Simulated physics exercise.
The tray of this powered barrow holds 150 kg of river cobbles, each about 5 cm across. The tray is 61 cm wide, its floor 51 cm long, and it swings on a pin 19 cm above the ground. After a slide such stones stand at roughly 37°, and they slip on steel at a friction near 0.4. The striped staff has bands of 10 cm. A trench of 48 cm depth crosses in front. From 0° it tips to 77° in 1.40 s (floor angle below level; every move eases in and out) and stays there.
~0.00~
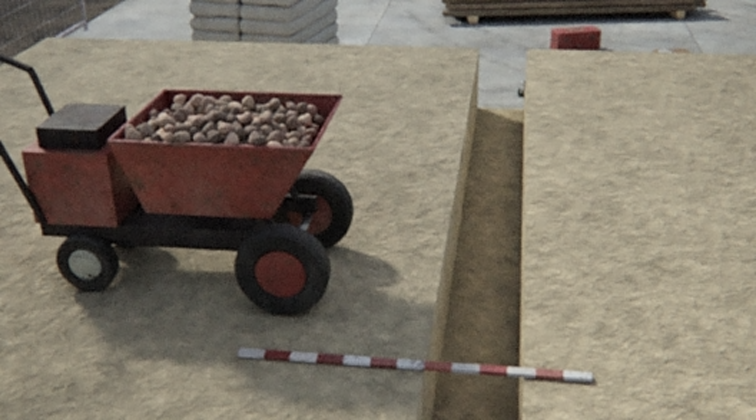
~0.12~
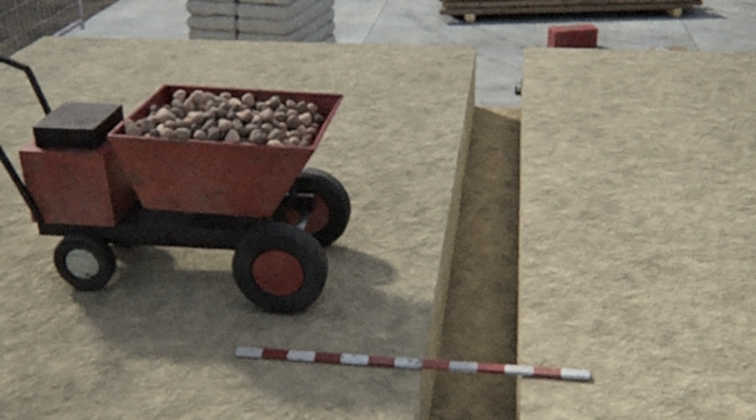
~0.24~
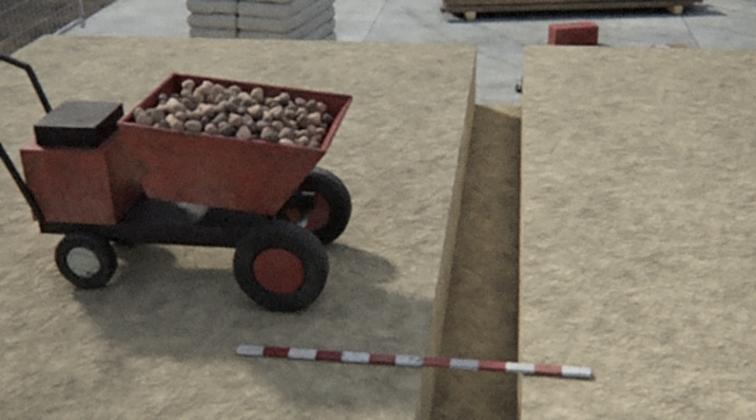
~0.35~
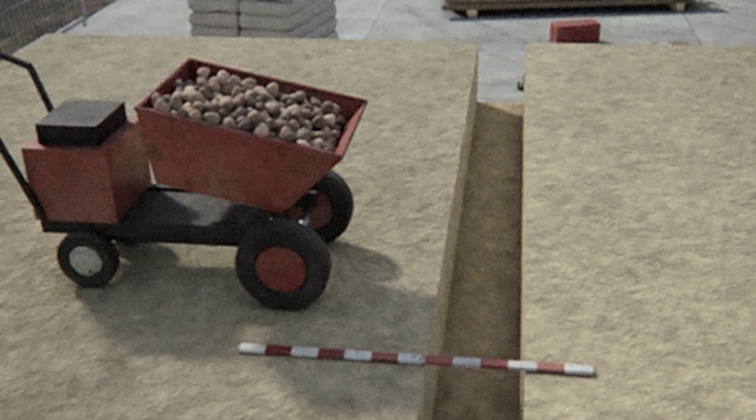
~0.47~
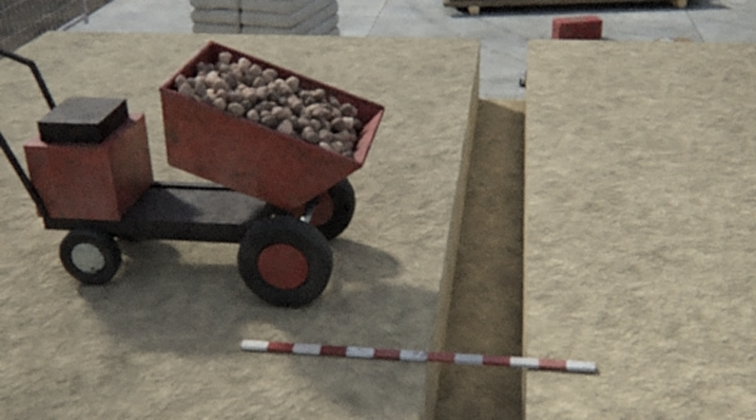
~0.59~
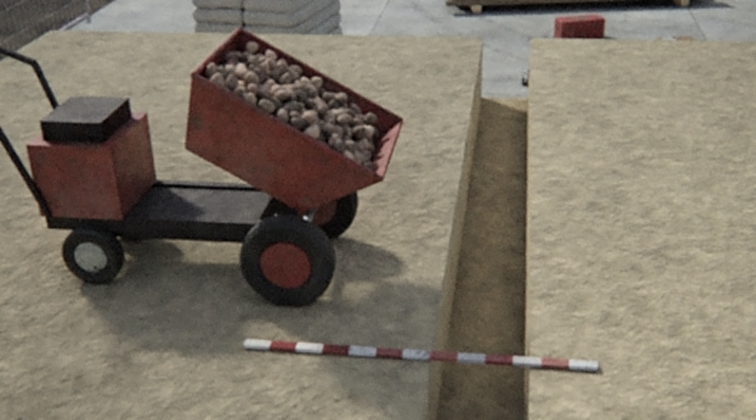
We see a red powered barrow loaded with rounded stones standing left of a trench, a red-and-white striped staff lying in front; its tray starts level, then tilts steadily toward the right, its rear rising while the wheels stay put.
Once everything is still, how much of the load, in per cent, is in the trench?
About 99 per cent.
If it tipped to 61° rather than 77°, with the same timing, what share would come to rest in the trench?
Then about 55 per cent.
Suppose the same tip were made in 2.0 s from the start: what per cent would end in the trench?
It would be near 100 per cent.
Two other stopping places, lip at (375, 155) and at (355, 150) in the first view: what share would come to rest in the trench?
First some 60, then 80 per cent.
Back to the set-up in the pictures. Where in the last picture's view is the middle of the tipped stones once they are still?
Near (486, 351).
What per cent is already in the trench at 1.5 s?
Some 50 per cent.
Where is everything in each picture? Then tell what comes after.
The first picture shows lip at (313, 151), floor tilted 0°, highest stones at (210, 110).
In the second picture, the tray is at 2°, its lip at (314, 150); the top of the load is at (206, 106); the stones move at 0.2 m/s on average.
The third picture shows lip at (325, 152), floor tilted 6°, highest stones at (205, 99); the stones move at 0.4 m/s on average.
The fourth picture shows lip at (342, 158), floor tilted 12°, highest stones at (209, 83); the stones move at 0.5 m/s on average.
The fifth picture shows lip at (362, 166), floor tilted 20°, highest stones at (222, 70); the stones move at 0.7 m/s on average.
In the sixth picture, the tray is at 30°, its lip at (382, 180); the top of the load is at (245, 62); the stones move at 0.7 m/s on average.
After 1.0 s the floor is at 65°; 99 % in the tray, 1 % short of the trench, 1 % in the trench; the foremost stones are at (451, 215).
After 1.5 s the floor is at 77°; 50 % in the tray, 1 % short of the trench, 48 % in the trench, 1 % past the trench; the foremost stones are at (565, 290).
After 1.9 s the floor is at 77°; 23 % in the tray, 76 % in the trench, 1 % past the trench; the foremost stones are at (619, 283).
After 3.8 s the floor is at 77°; 0 % in the tray, 99 % in the trench, 1 % past the trench; the foremost stones are at (630, 283).
